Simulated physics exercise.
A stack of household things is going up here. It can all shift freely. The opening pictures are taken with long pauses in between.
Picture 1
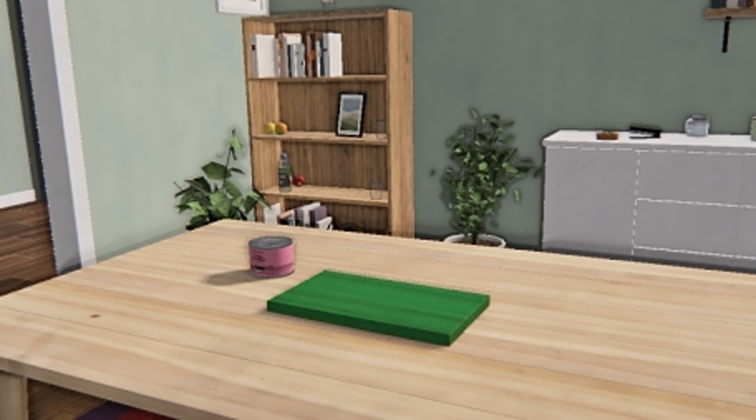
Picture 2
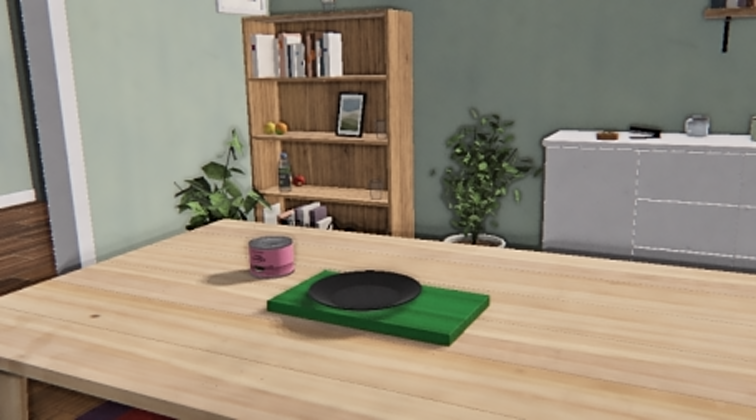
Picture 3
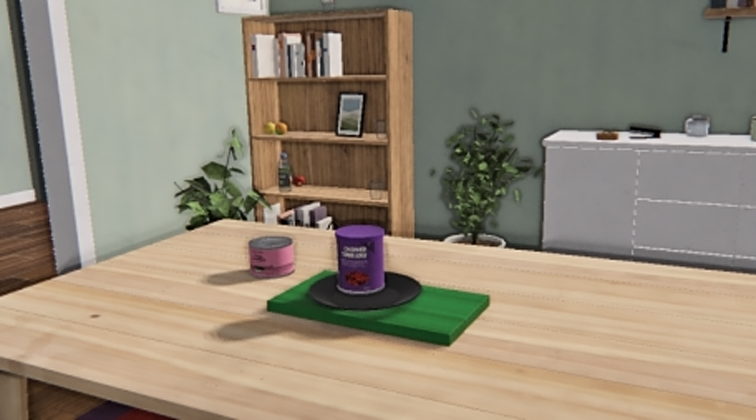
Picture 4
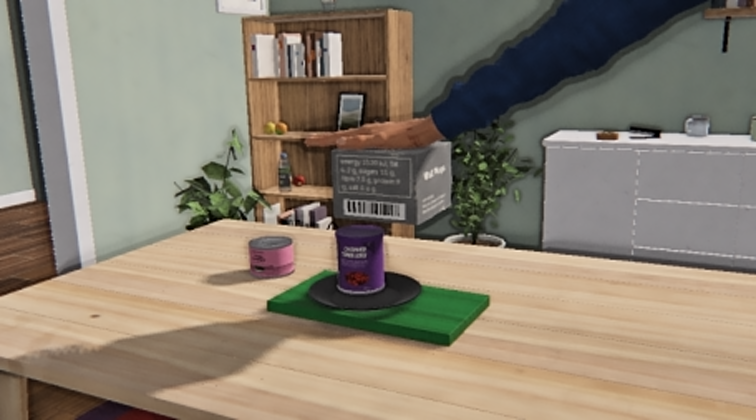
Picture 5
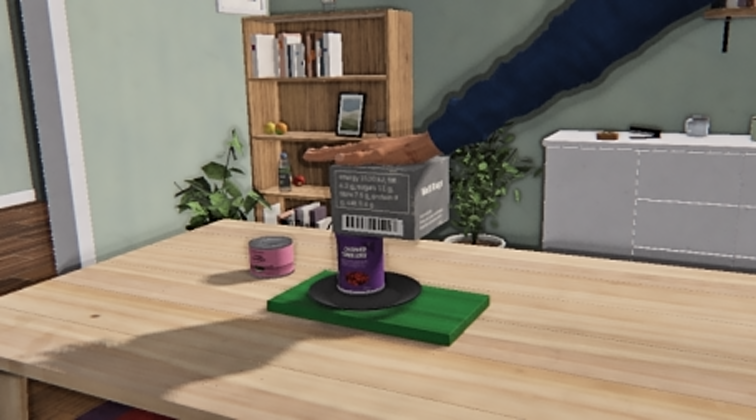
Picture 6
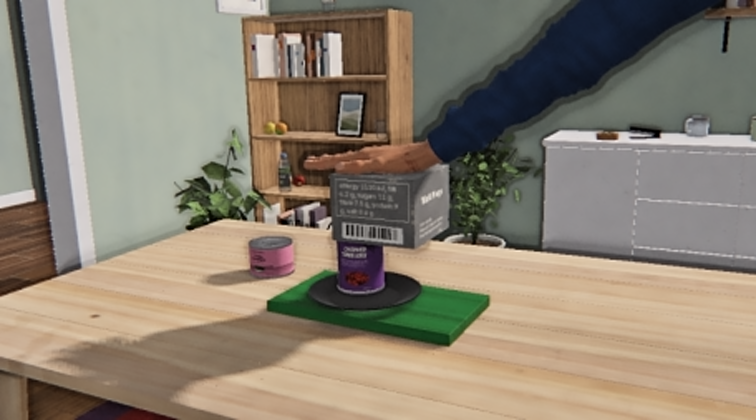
A green board lies on a pale wooden table, seen from slightly above by a still camera in a room with a bookcase, plants and a white cabinet. A pink tin sits to its left as a black plate, then a purple tin, appear stacked on the board. A dark-sleeved arm from the upper right lowers a grey box a short way onto the purple tin, hand resting flat on top.
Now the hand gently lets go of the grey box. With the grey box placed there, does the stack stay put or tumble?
It tumbles.
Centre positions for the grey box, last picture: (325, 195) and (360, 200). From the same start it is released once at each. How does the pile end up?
Case 1: Collapse. Case 2: Stable.
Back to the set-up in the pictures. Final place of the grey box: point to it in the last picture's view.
It ends near (526, 304).
Then, 0.30 s past the last view, grey box now fallen.
Then, 0.40 s past the last view, things are still on the move.
Then, 0.60 s past the last view, as before.
Finally, fallen, grey box; the other 4 still in place. Final places as the last picture's camera would see them, grey box near (526, 304). The pile comes apart.
